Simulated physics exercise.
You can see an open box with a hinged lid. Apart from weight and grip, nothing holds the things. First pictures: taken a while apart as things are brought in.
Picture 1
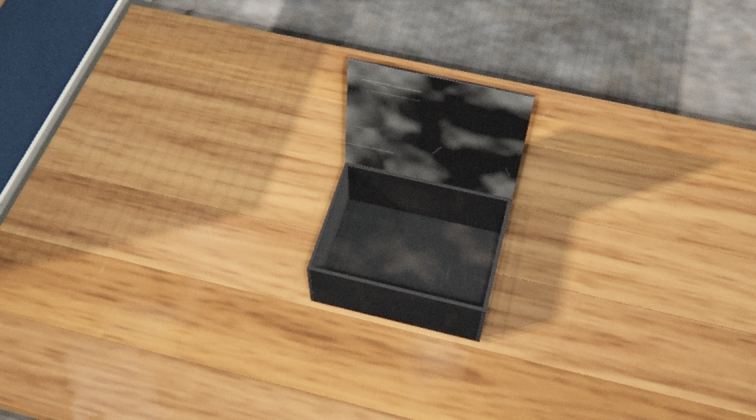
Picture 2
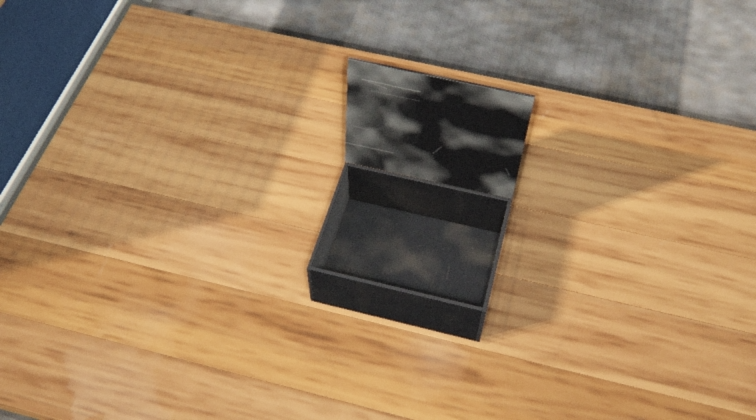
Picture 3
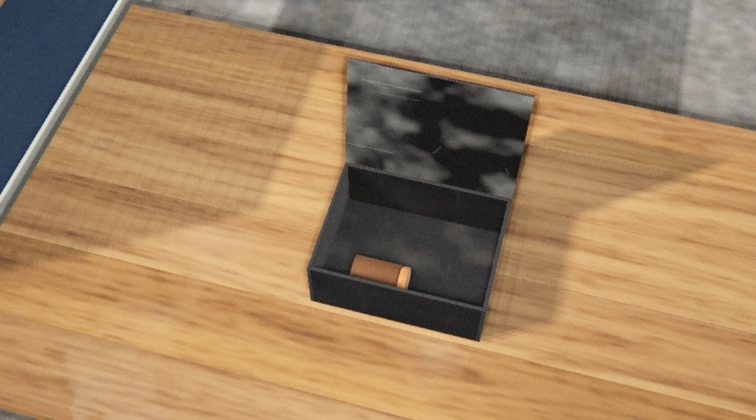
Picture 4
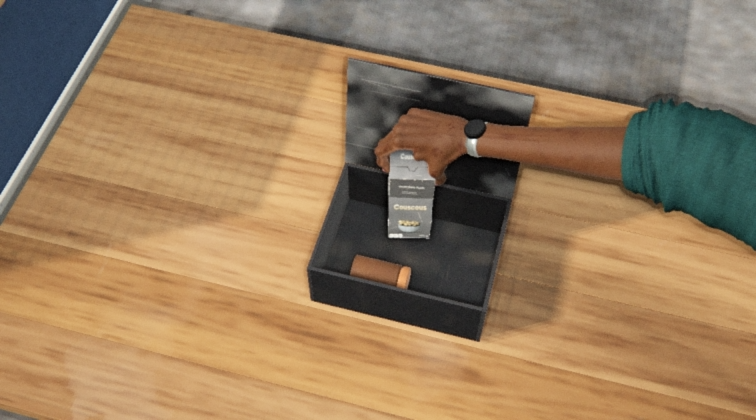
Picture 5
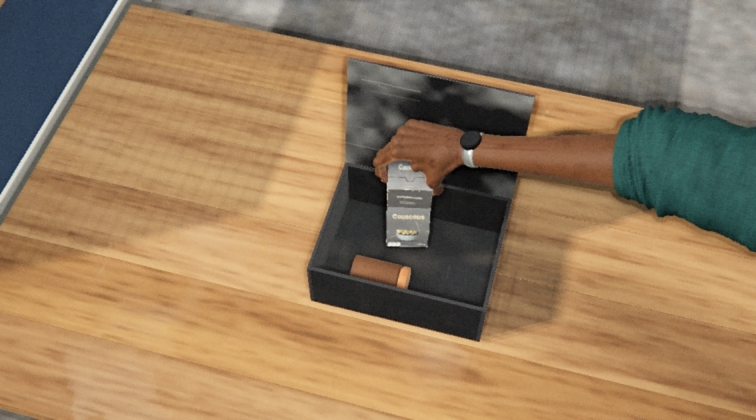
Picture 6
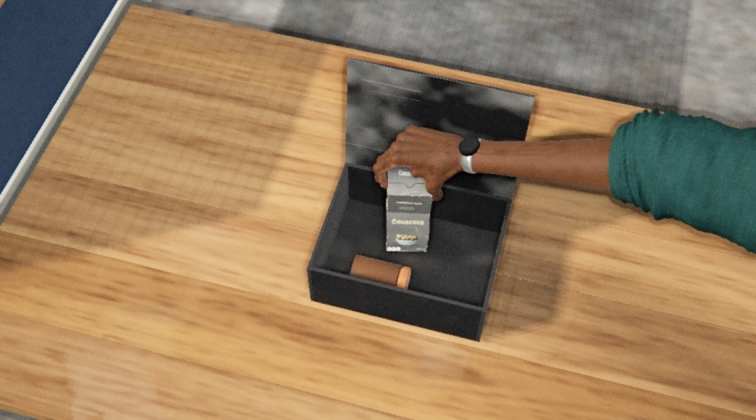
A dark-skinned hand with a watch and a green sleeve reaches in from the right over an open black box on a wooden table, seen from above at an angle by a still camera. The box, its lid raised at the back, is empty at first, then a brown cylinder appears lying near its front wall. The hand then lowers a grey carton slightly into the box behind the cylinder.
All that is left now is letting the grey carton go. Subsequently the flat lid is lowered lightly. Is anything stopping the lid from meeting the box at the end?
Yes, the lid is kept from closing.
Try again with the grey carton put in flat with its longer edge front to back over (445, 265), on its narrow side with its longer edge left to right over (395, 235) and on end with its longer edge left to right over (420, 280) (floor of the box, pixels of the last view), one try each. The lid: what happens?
On the first attempt the lid settles shut, on the second it settles shut, and on the third it settles shut.
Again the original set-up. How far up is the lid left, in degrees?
Some 45° above the rim.
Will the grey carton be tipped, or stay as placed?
As it turns out, it keeps its original angle.
Then, 1.00 s past the last view, lid starting down; grey carton displaced about its own width near (407, 227).
Then, 1.50 s past the last view, lid 65° above the rim; grey carton displaced about its own width near (407, 227).
Finally, lid 45° above the rim; moved from the start, grey carton; brown shaker still in place. Final places as the last picture's camera would see them, grey carton near (409, 233).
